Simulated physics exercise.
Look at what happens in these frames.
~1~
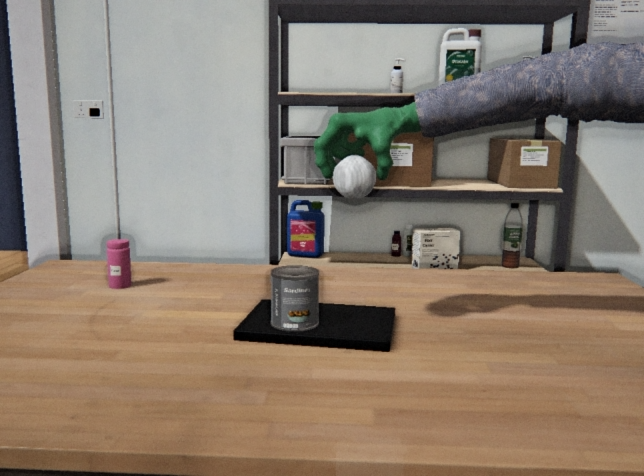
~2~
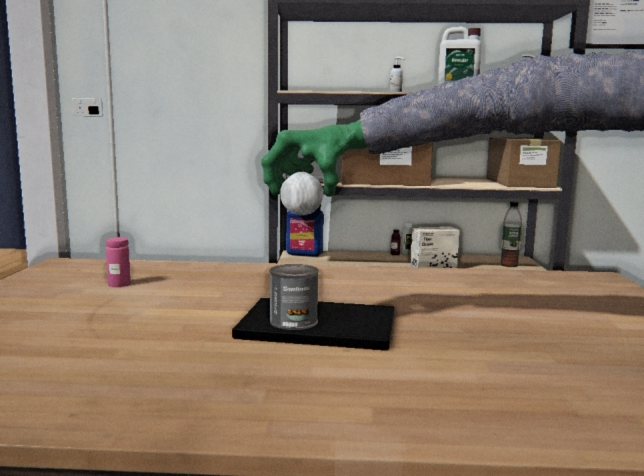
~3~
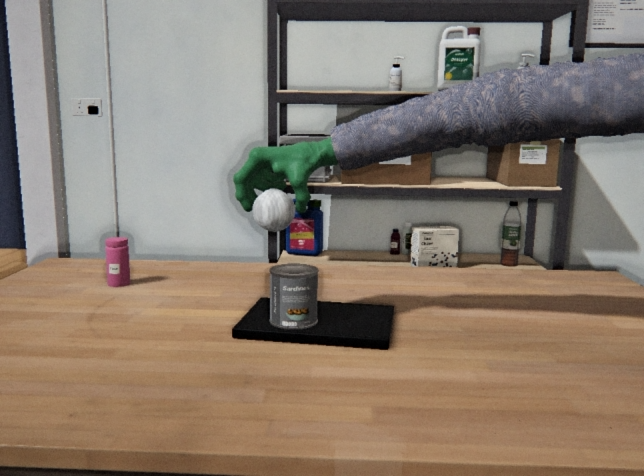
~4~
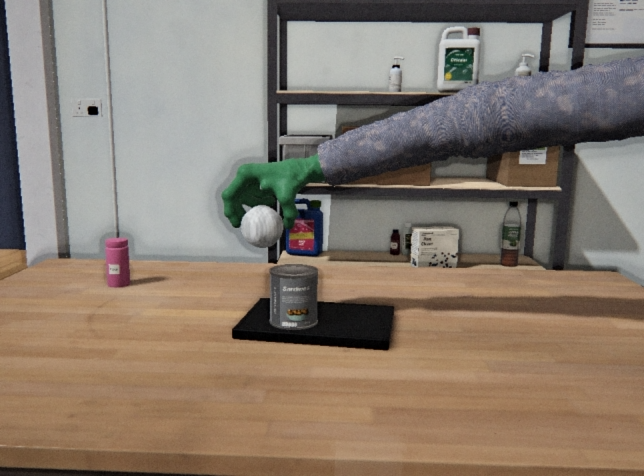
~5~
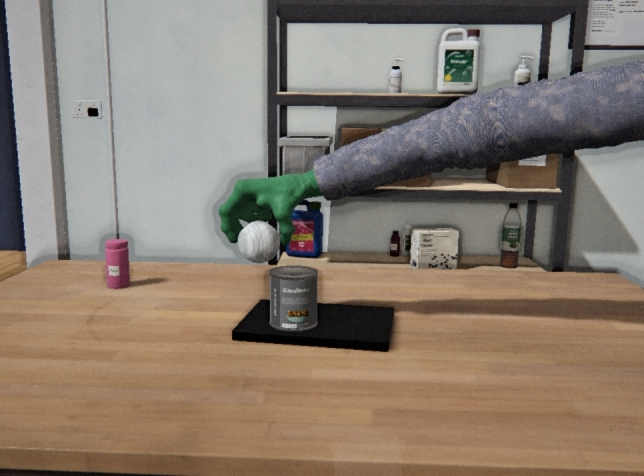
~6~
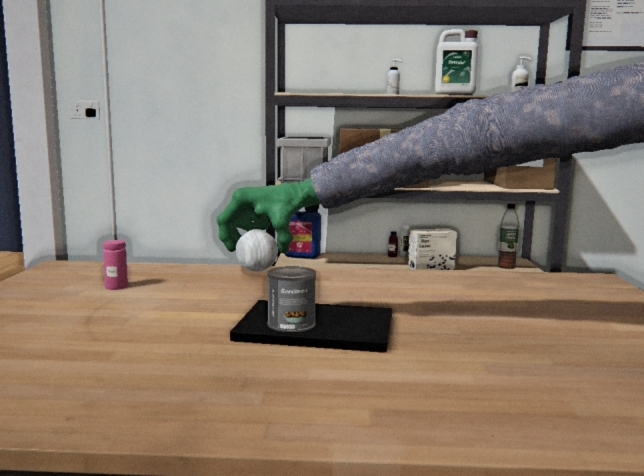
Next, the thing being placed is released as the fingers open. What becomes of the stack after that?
The stack topples over.
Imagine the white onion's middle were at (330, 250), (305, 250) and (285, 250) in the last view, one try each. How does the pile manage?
For the first case the pile falls over; for the second, it survives; for the third, it survives.
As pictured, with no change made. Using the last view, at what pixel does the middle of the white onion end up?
Close to pixel (211, 313).
Then, 0.30 s on from there, white onion now fallen.
Then, 0.40 s on from there, things are still on the move.
Then, 0.70 s on from there, nothing new.
Then, 2.10 s on from there, white onion resting near (211, 313).
In the end, fallen, white onion; the other 3 unmoved. At the end, from the last picture's camera, white onion near (211, 313). The pile gives way.
